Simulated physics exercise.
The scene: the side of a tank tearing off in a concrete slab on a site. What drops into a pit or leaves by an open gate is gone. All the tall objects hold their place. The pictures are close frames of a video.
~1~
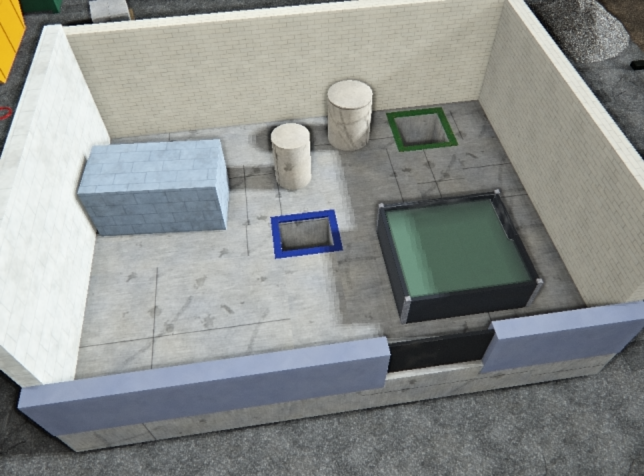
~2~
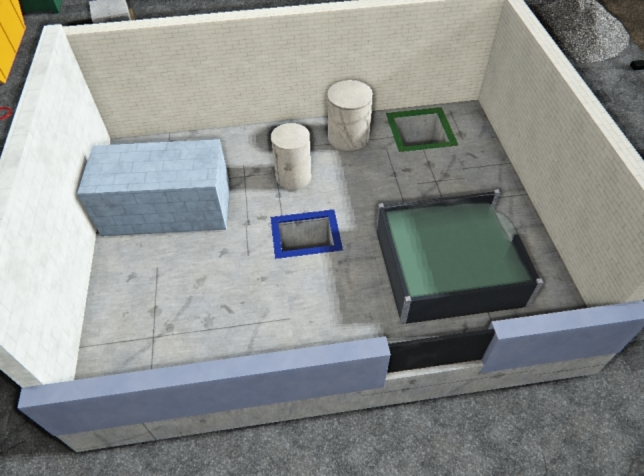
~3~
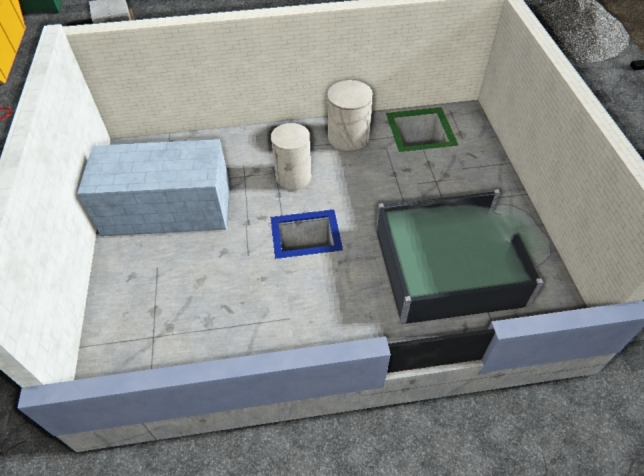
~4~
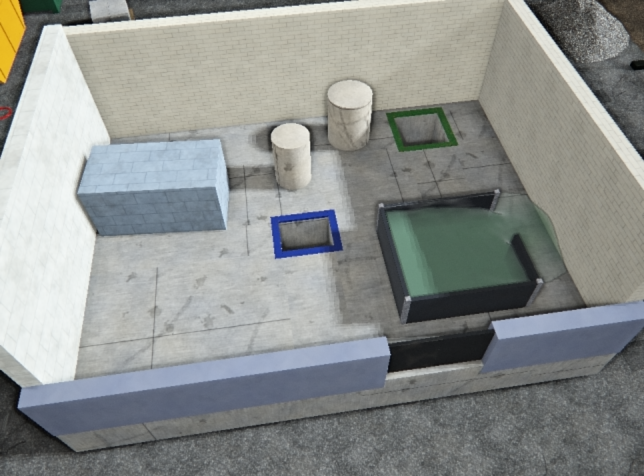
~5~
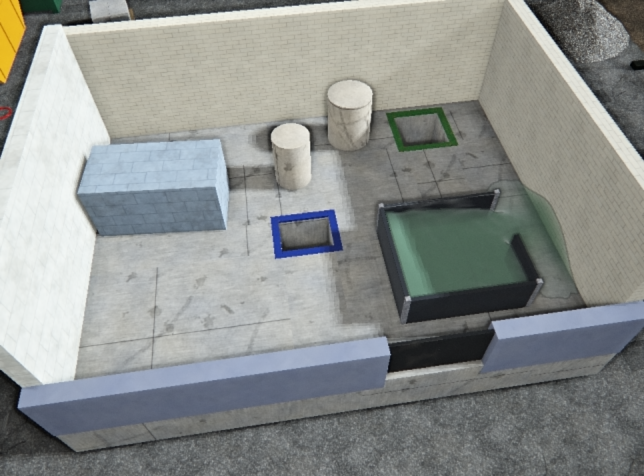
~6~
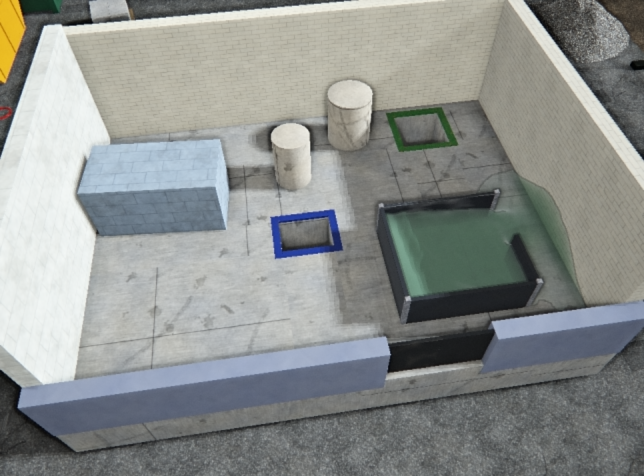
In a walled concrete slab on a site, an open tank of green water sits still, then its right side tears open and water pours through the gap, spreading across the floor and up against the right wall.
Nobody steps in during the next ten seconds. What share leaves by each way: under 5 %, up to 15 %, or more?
One by one: The gate takes under 5 %; the green pit takes over 15 %; the blue pit takes under 5 %.
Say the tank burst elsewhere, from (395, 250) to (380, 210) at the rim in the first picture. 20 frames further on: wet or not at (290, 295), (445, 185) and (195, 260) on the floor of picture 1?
One after the other: Flooded, free of water, under water.
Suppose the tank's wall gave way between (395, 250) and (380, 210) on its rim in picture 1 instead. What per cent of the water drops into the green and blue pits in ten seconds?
In per cent: Green 0, blue 40.
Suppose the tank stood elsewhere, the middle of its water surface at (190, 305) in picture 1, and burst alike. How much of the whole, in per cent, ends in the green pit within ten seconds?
Roughly, in per cent: Green 20.
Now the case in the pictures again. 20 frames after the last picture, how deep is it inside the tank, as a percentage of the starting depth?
Some 42 per cent.
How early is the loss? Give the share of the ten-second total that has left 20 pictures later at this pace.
Some 30 per cent.
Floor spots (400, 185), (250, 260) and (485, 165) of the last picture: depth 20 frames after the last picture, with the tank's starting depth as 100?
Roughly 2, 0 and 10 per cent, in turn.
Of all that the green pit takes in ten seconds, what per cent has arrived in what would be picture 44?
Near 70 in a hundred.
A moment on, water covers 15 % of the floor; the gate 0 %, the green pit 0 %, the blue pit 0 %.
Next, water covers 20 % of the floor; the gate 0 %, the green pit 3 %, the blue pit 0 %.
Then, water covers 30 % of the floor; the gate 0 %, the green pit 12 %, the blue pit 0 %.
Later, water covers 50 % of the floor; the gate 0 %, the green pit 25 %, the blue pit 0 %.
In the end, water covers 55 % of the floor; the gate 0 %, the green pit 37 %, the blue pit 1 %.
